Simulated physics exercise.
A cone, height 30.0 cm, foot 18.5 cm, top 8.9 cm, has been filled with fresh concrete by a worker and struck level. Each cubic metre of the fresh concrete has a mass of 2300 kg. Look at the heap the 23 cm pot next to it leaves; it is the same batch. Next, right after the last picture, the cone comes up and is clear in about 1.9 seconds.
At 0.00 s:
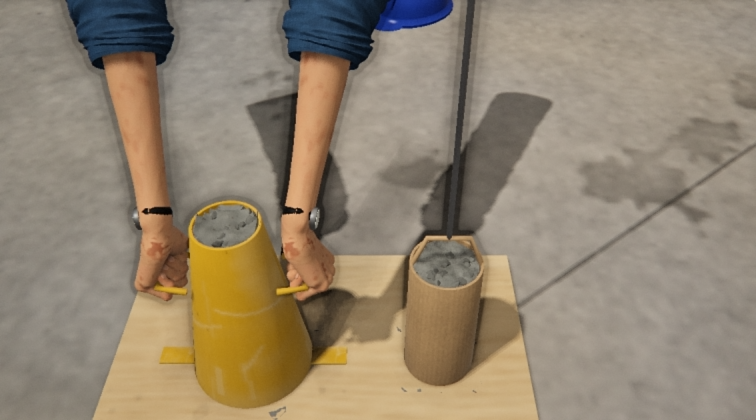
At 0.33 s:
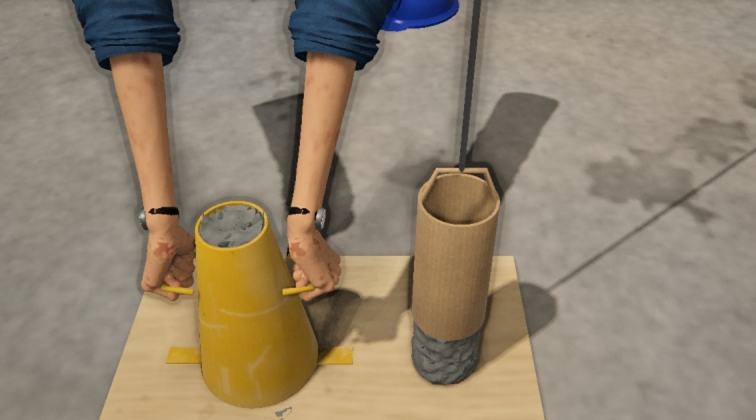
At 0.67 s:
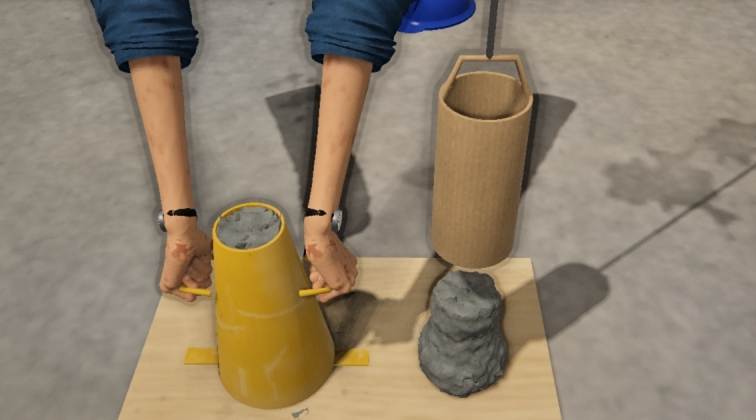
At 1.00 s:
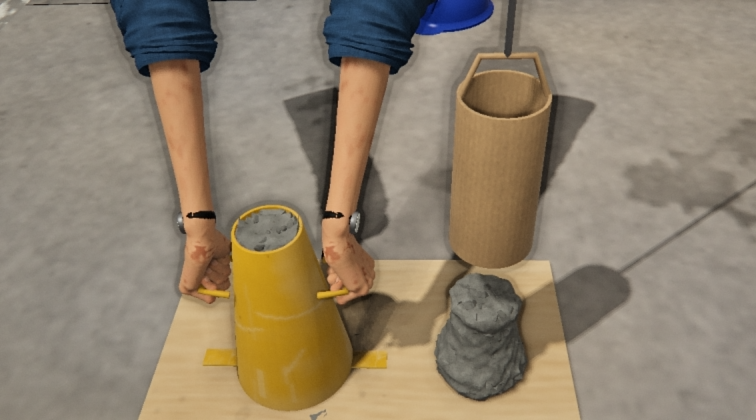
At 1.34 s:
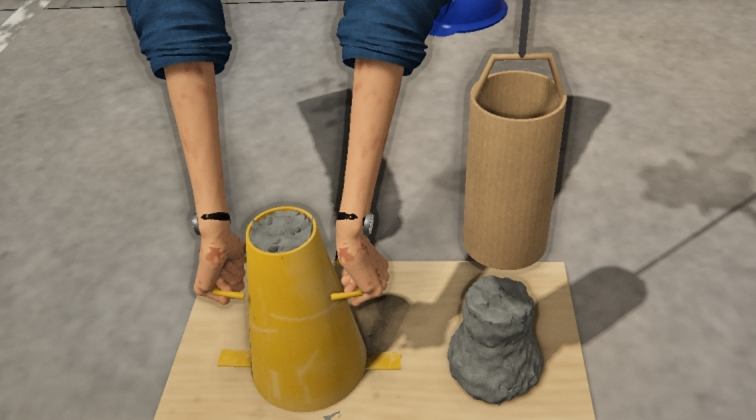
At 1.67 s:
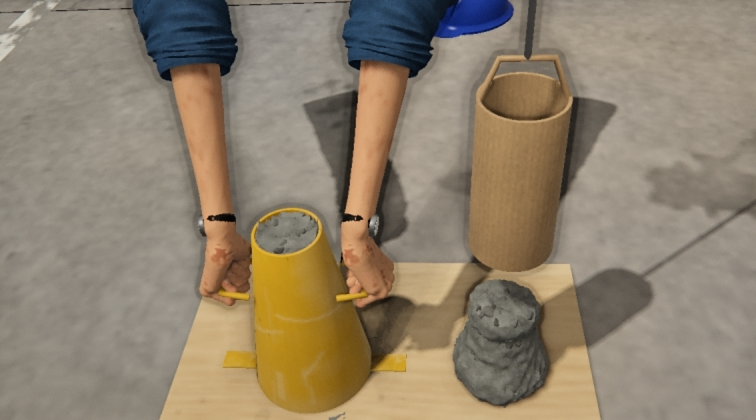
On a wooden board over a grey concrete floor, two hands grip the handles of a yellow cone filled with wet grey mix. Beside it on the right, a brown cylinder rises on a dark rod, leaving a lumpy grey mound. The cylinder then hangs above the mound while the cone stays on the board.
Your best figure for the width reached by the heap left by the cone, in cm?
About 21 cm.
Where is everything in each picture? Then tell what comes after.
Middle of the pot's mouth at (447, 263), still down; middle of the cone's top at (226, 226), not yet moved, in the first picture.
Middle of the pot's mouth at (459, 200), raised 12 cm; middle of the cone's top at (232, 226), not yet moved, in the second picture.
Middle of the pot's mouth at (485, 97), raised 28 cm; what the pot left 17 cm high and 15 cm wide, top at (467, 293); middle of the cone's top at (249, 228), not yet moved, in the third picture.
Middle of the pot's mouth at (504, 96), raised 28 cm; what the pot left 17 cm high and 15 cm wide, top at (485, 297); middle of the cone's top at (267, 230), not yet moved, in the fourth picture.
Middle of the pot's mouth at (518, 97), raised 28 cm; what the pot left 17 cm high and 15 cm wide, top at (499, 299); middle of the cone's top at (281, 231), not yet moved, in the fifth picture.
Middle of the pot's mouth at (524, 98), raised 28 cm; what the pot left 17 cm high and 15 cm wide, top at (505, 301); middle of the cone's top at (287, 233), not yet moved, in the sixth picture.
After 2.1 s, the cone is up 5.9 cm; the fresh concrete has come down 3.2 cm to 27 cm and is 20 cm wide.
After 2.6 s, the cone is up 18 cm; the fresh concrete has come down 5.1 cm to 25 cm and is 21 cm wide.
After 3.1 s, the cone is up 31 cm; the fresh concrete has come down 5.2 cm to 25 cm and is 21 cm wide.
After 3.7 s, the cone is clear; the fresh concrete has come down 5.3 cm to 25 cm and is 21 cm wide.
After 4.3 s, at rest, the cone is clear; the fresh concrete has come down 5.4 cm to 25 cm and is 21 cm wide.
